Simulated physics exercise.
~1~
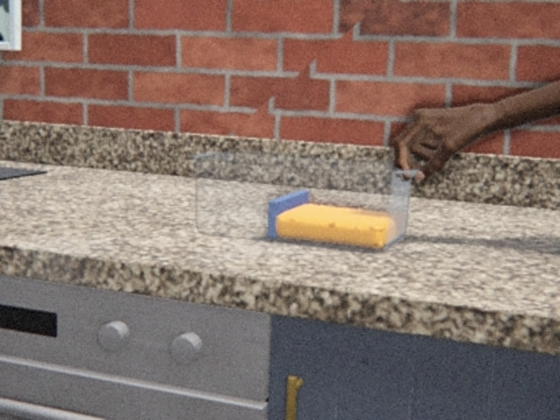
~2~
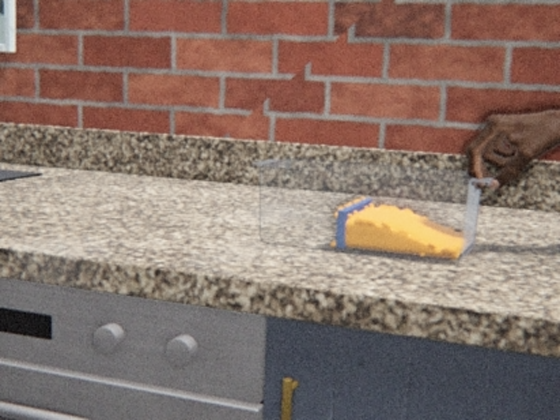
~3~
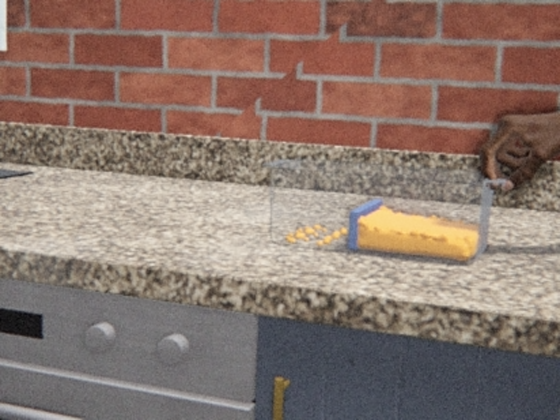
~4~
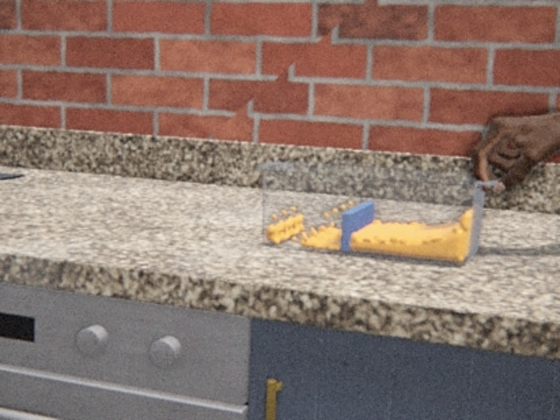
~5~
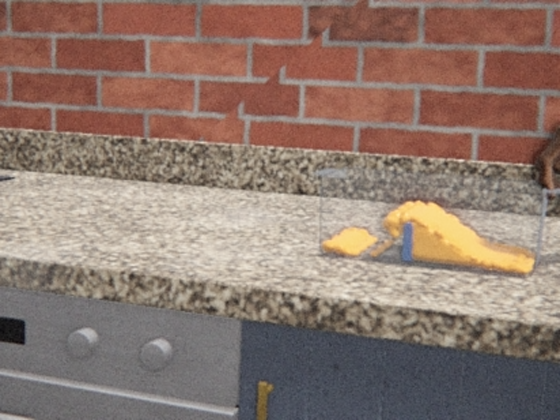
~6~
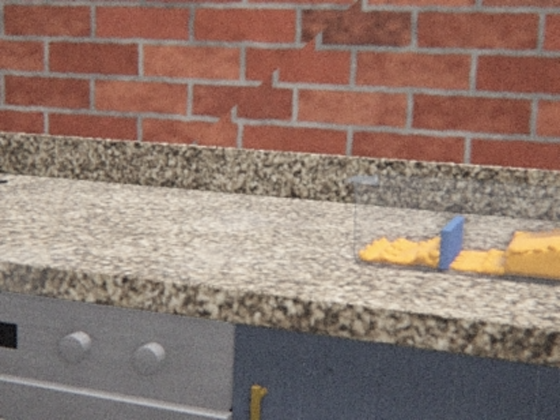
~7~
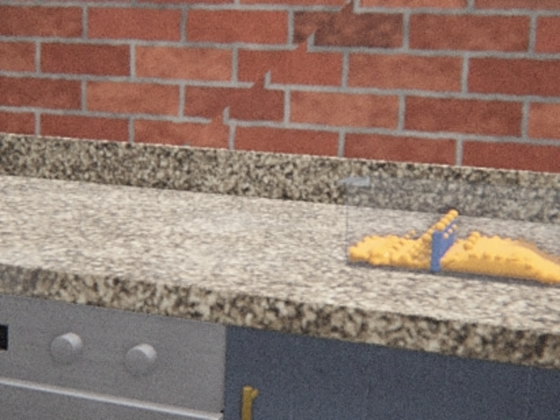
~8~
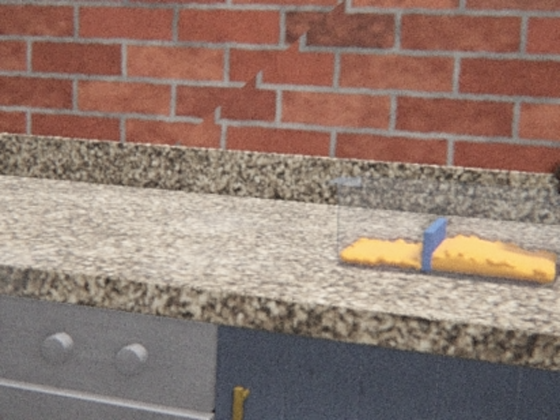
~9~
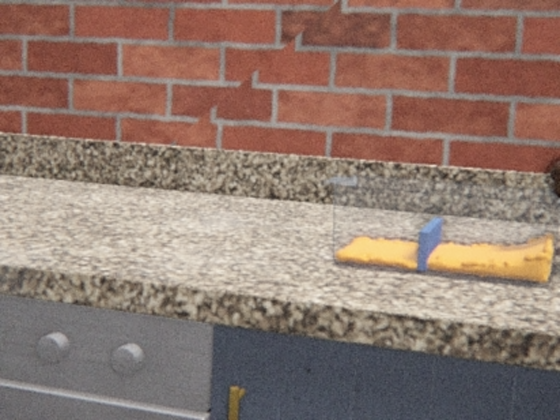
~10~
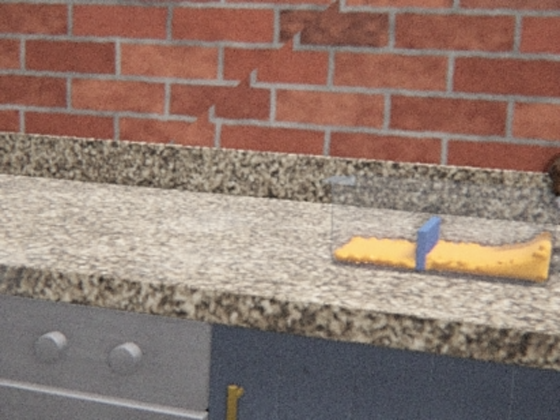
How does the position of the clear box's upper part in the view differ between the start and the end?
At the start it is around the middle of the view, and by the end it is well over to the right and slightly lower.
